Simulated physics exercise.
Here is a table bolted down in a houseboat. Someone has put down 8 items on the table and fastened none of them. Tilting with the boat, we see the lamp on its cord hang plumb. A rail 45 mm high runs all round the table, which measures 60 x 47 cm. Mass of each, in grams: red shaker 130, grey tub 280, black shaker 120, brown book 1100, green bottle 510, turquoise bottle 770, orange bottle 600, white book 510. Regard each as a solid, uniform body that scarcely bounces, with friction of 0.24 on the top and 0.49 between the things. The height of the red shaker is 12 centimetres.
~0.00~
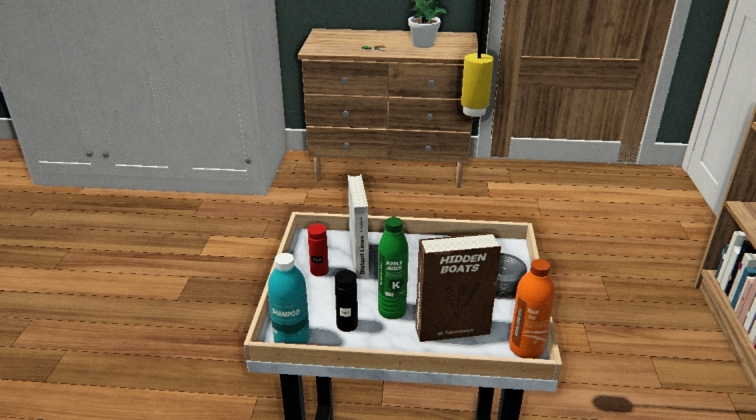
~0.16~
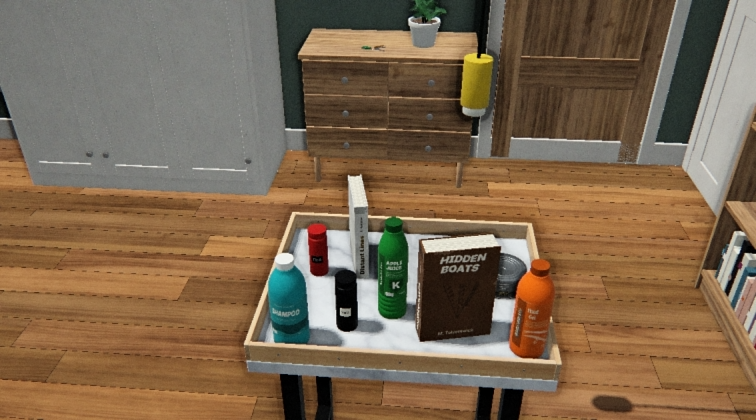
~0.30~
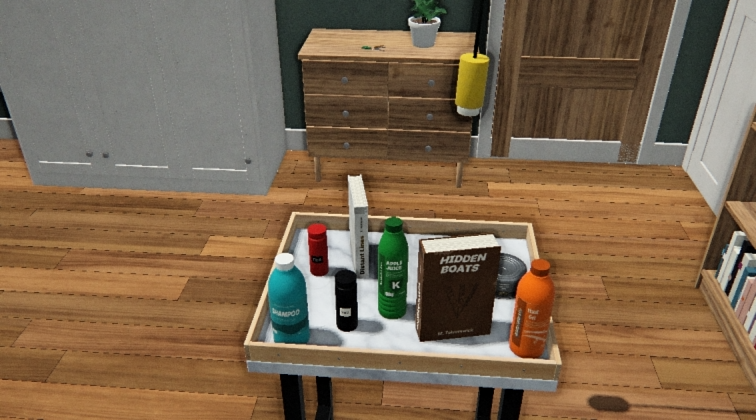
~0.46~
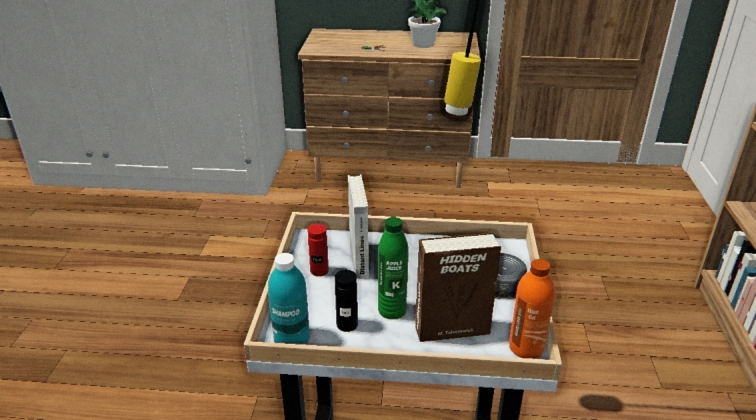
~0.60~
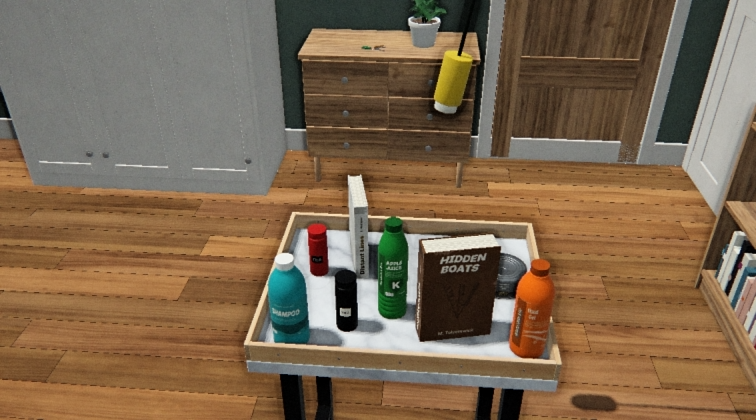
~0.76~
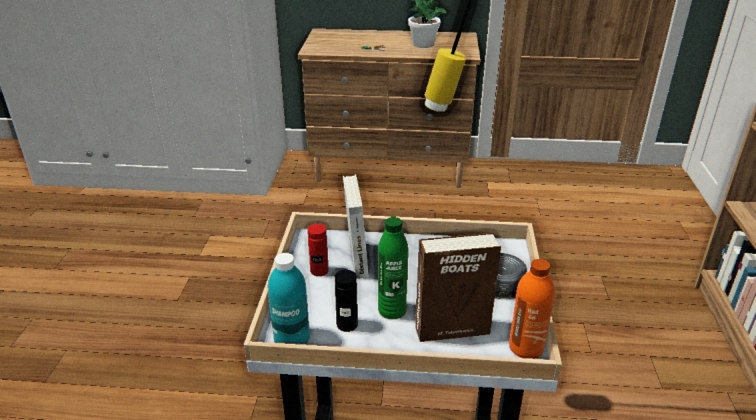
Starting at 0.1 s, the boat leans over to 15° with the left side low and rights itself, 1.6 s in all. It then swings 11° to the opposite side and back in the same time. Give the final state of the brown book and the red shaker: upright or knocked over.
Final state - brown book upright, red shaker knocked over.
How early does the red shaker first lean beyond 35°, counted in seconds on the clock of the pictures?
At about 1.0 s.
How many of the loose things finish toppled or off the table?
That comes to 2.
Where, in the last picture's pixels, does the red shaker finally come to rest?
It settles at around (402, 277).
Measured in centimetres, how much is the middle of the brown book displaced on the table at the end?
Roughly 2 cm.
After 1.06 s, boat heeled 14°, left side down; red shaker tipped 63° from how it sat near (291, 254); white book tipped 62° from how it sat.
After 2.56 s, boat heeled 11°, right side down; red shaker on its side near (325, 278); brown book slid 2 cm near (446, 288); white book on its side.
After 2.96 s, boat heeled 4°, right side down; red shaker on its side near (377, 281); brown book slid 2 cm near (446, 288); white book on its side.
At rest (3.8 s), tipped over on the table, red shaker and white book; the other 6 in place, give or take 5 cm. In the last view, brown book near (446, 288), red shaker near (402, 277).
